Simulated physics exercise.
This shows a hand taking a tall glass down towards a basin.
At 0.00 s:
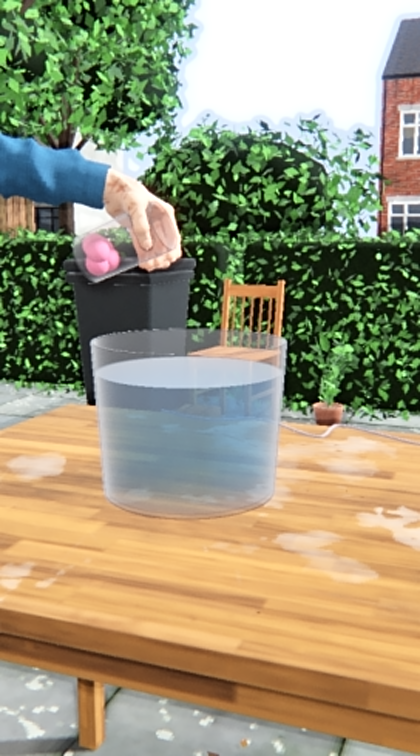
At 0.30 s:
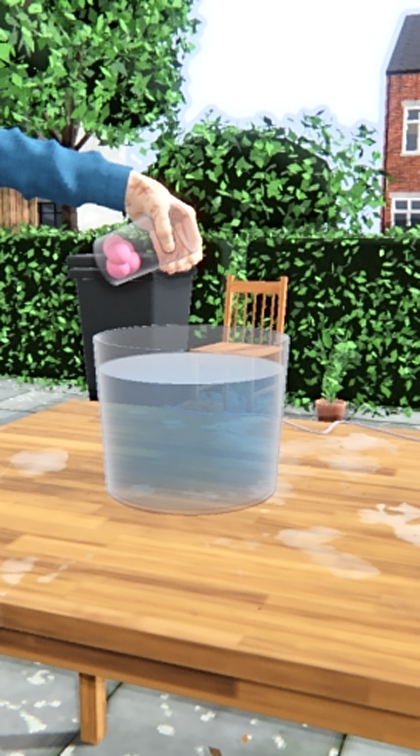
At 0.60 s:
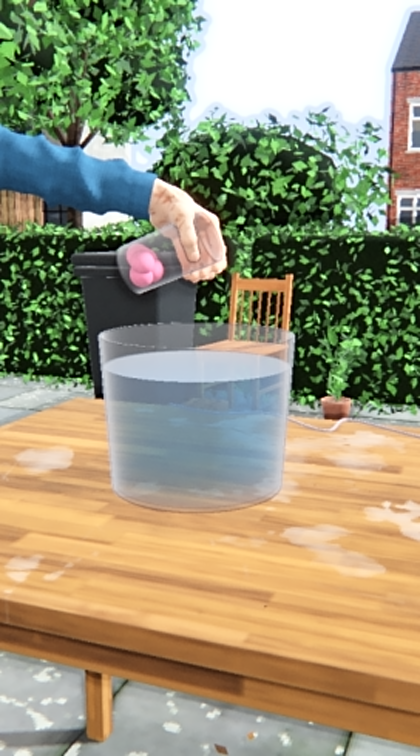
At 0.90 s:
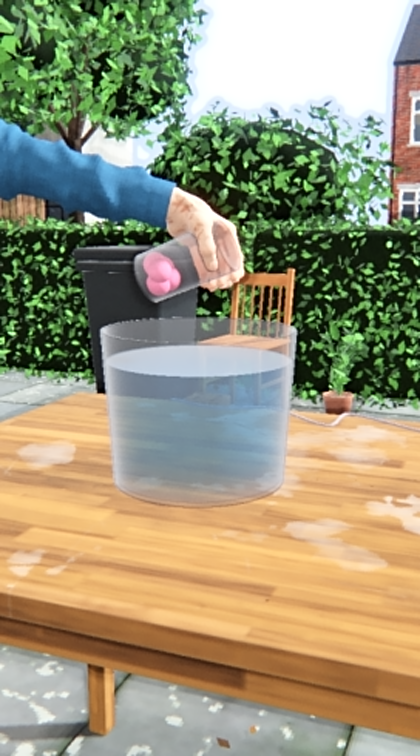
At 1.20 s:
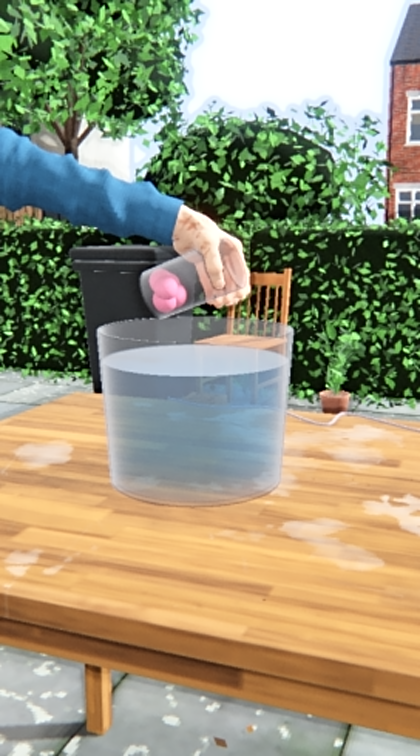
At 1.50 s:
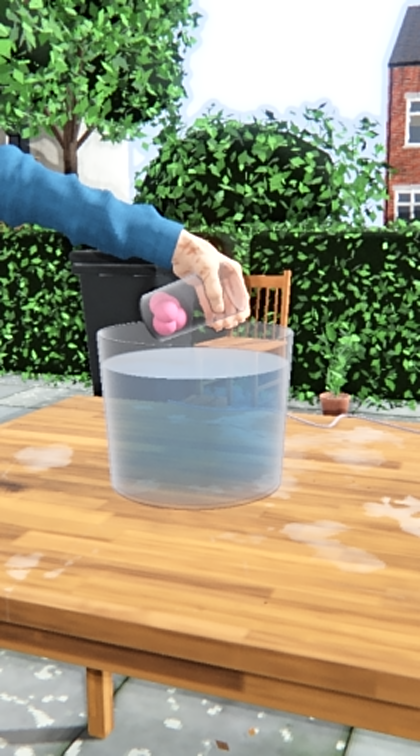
A hand in a blue sleeve holds a clear glass on its side, with round pink objects inside, above a clear basin of water on a wooden table. The hand carries the glass a little to the right and steadily down, until it is at the basin's rim, just over the water.
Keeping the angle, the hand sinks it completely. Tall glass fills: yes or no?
Yes.
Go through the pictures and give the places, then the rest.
In the first frame, tall glass (127, 242) on its side; above the basin.
In the second frame, tall glass (148, 245) on its side; scrap of cloth (119, 257); coming down.
In the third frame, tall glass (172, 253) on its side; lower.
In the fourth frame, tall glass (189, 262) on its side; scrap of cloth (159, 274); lower still.
In the fifth frame, tall glass (195, 279) on its side; close to the surface.
In the sixth frame, tall glass (195, 302) on its side; scrap of cloth (165, 314); just over the surface.
Around 2.0 s, the tall glass enters the water.
Around 2.6 s, water pours in as the air escapes.
Around 4.0 s, the tall glass is under, flooded, and the scrap of cloth is wet.
